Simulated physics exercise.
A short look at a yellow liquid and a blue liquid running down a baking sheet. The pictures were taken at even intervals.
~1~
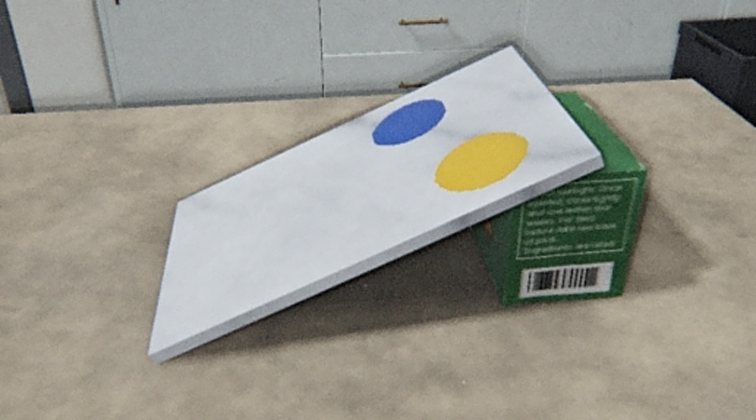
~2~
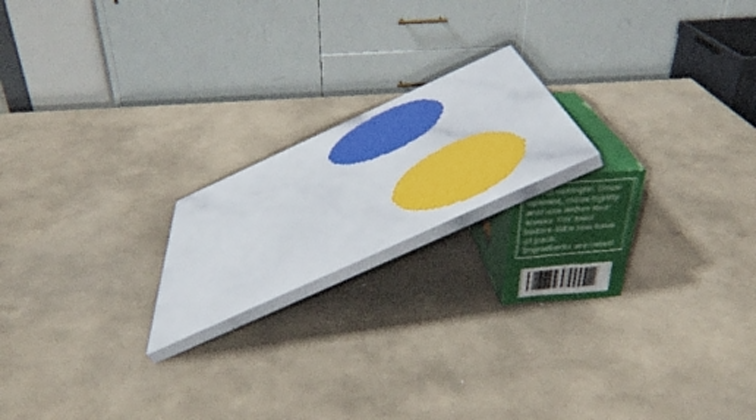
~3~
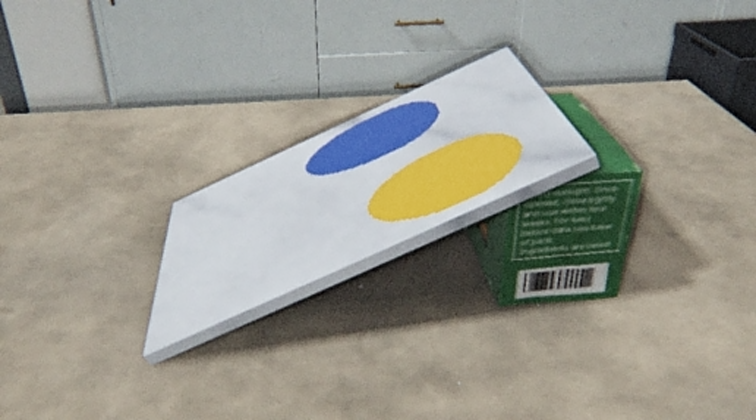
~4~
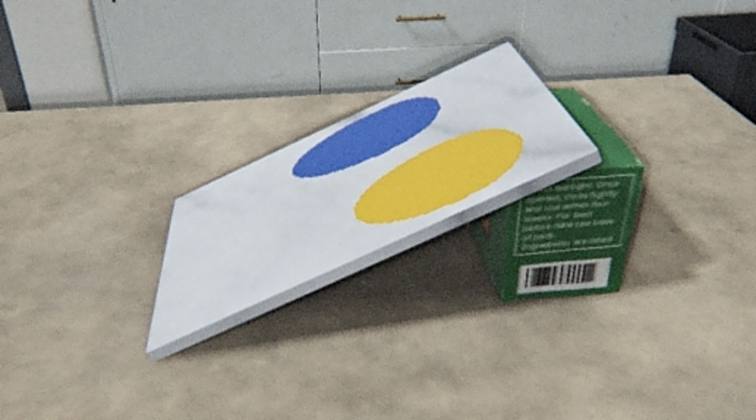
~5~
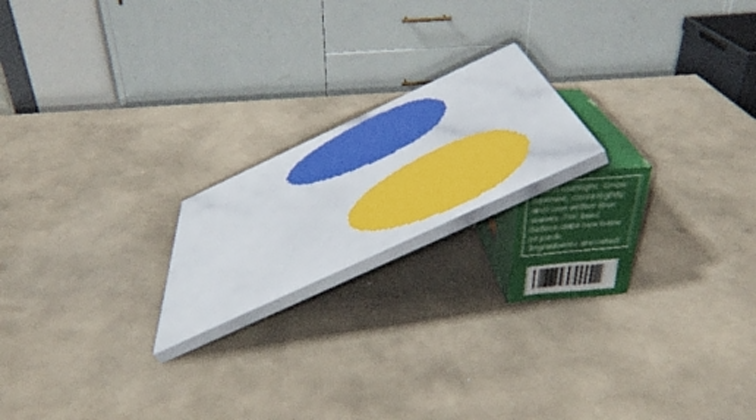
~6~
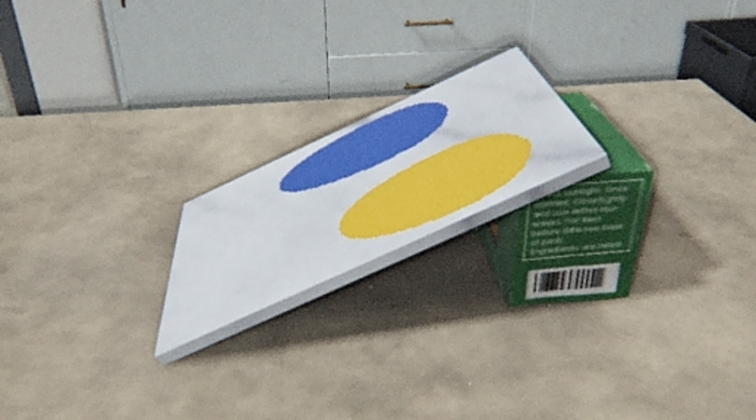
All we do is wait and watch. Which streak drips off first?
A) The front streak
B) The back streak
The answer is B.
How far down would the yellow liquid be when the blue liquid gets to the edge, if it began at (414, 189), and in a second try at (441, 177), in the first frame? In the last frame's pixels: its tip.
Its tip is at (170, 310) in the first case and at (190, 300) in the second.
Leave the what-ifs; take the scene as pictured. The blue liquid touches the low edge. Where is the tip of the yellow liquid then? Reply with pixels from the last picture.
Roughly (236, 274).
A moment on, the yellow liquid is three quarters of the way down; the blue liquid is three quarters of the way down.
Further on, the yellow liquid is three quarters of the way down; the blue liquid is close to the edge.
When it is over, the yellow liquid is three quarters of the way down; the blue liquid is at the low edge.
